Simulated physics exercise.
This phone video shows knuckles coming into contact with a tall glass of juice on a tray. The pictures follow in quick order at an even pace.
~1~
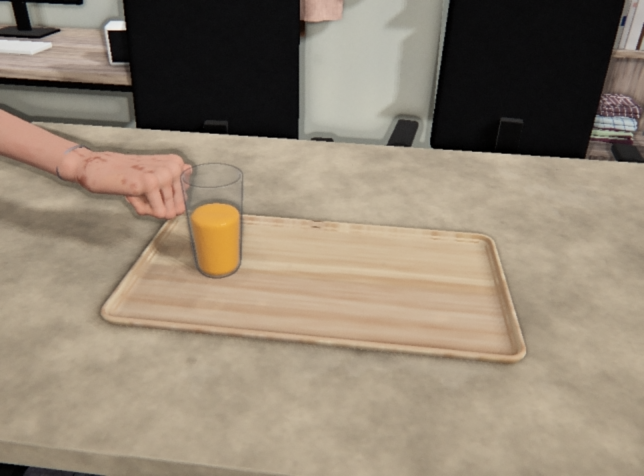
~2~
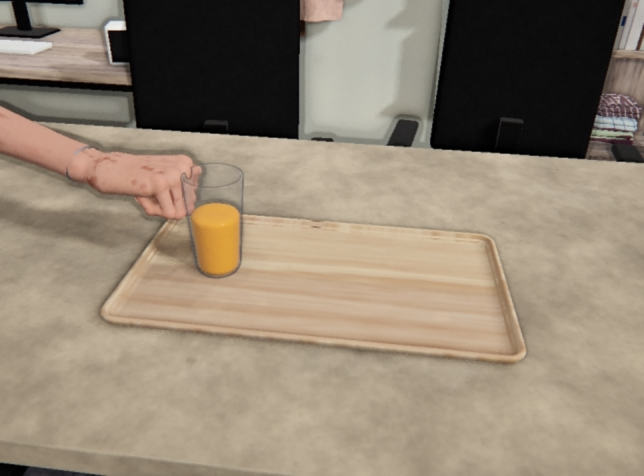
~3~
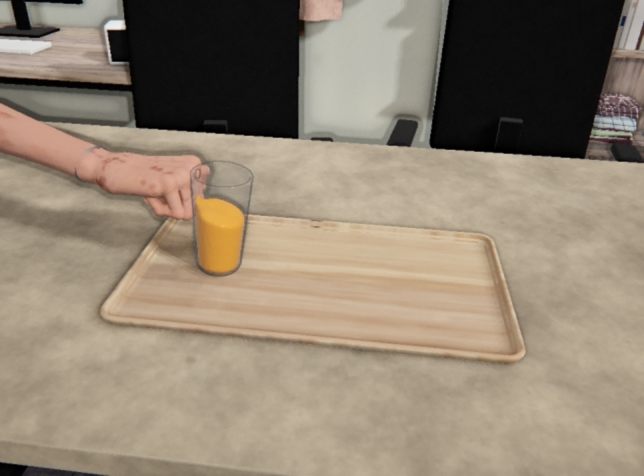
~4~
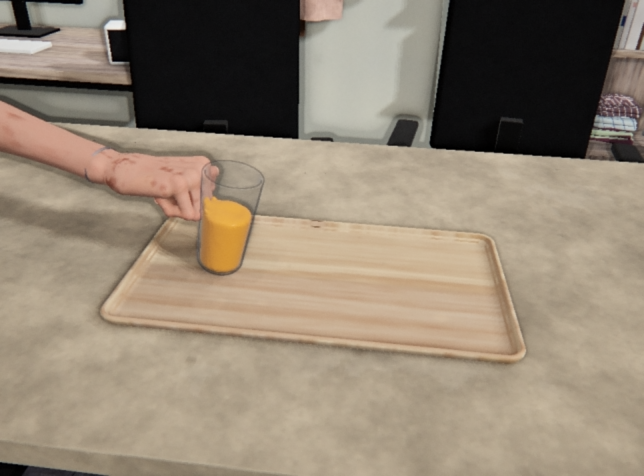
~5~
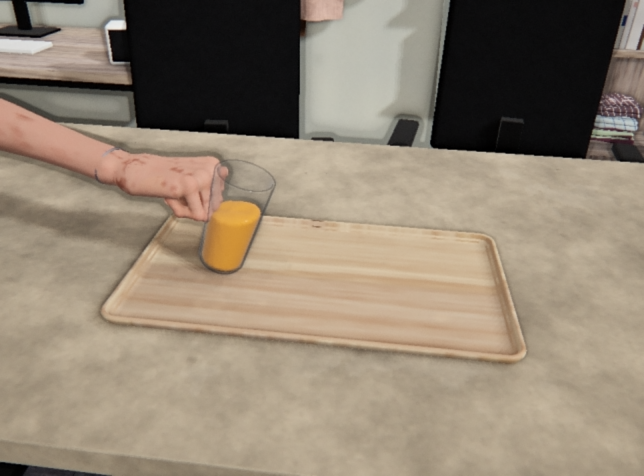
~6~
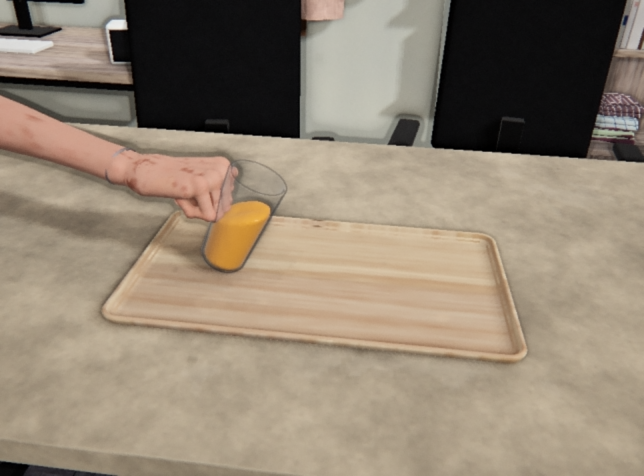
We see a hand at the left touch a tall glass of orange juice standing on a wooden tray, then push against it, and the glass leans steadily further to the right while the tray stays still.
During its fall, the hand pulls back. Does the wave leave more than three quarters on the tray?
The share that runs off the tray is above a quarter.
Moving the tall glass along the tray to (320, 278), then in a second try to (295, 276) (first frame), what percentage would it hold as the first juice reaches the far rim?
The first comes to 85 per cent, the other to 75 per cent.
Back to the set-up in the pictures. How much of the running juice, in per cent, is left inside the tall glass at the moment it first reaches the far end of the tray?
The share is some 55 per cent.
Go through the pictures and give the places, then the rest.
In the first picture, tilt 0°; right rim (240, 179); surface from (193, 210) to (239, 214); the tray's far rim is at (505, 288); the tray is clear ahead.
In the second picture, tilt 0°; right rim (241, 179); surface from (193, 210) to (239, 214).
In the third picture, tilt 6°; right rim (251, 180); surface from (198, 195) to (245, 216).
In the fourth picture, tilt 11°; right rim (262, 183); surface from (206, 197) to (251, 215).
In the fifth picture, tilt 17°; right rim (273, 187); surface from (212, 210) to (261, 210).
In the sixth picture, tilt 23°; right rim (285, 191); surface from (219, 213) to (270, 208).
A moment on, the tall glass is falling and 100 per cent is in the glass, 0 on the tray and 0 above or beyond its rim.
Next, the tall glass lies on its side and 100 per cent is in the glass, 0 on the tray and 0 above or beyond its rim.
Then the tall glass lies on its side and 61 per cent is in the glass, 33 on the tray and 6 above or beyond its rim.
Later the tall glass lies on its side and 29 per cent is in the glass, 44 on the tray and 26 above or beyond its rim.
Finally, 66 per cent is held by tray and glass, 34 is off the tray.
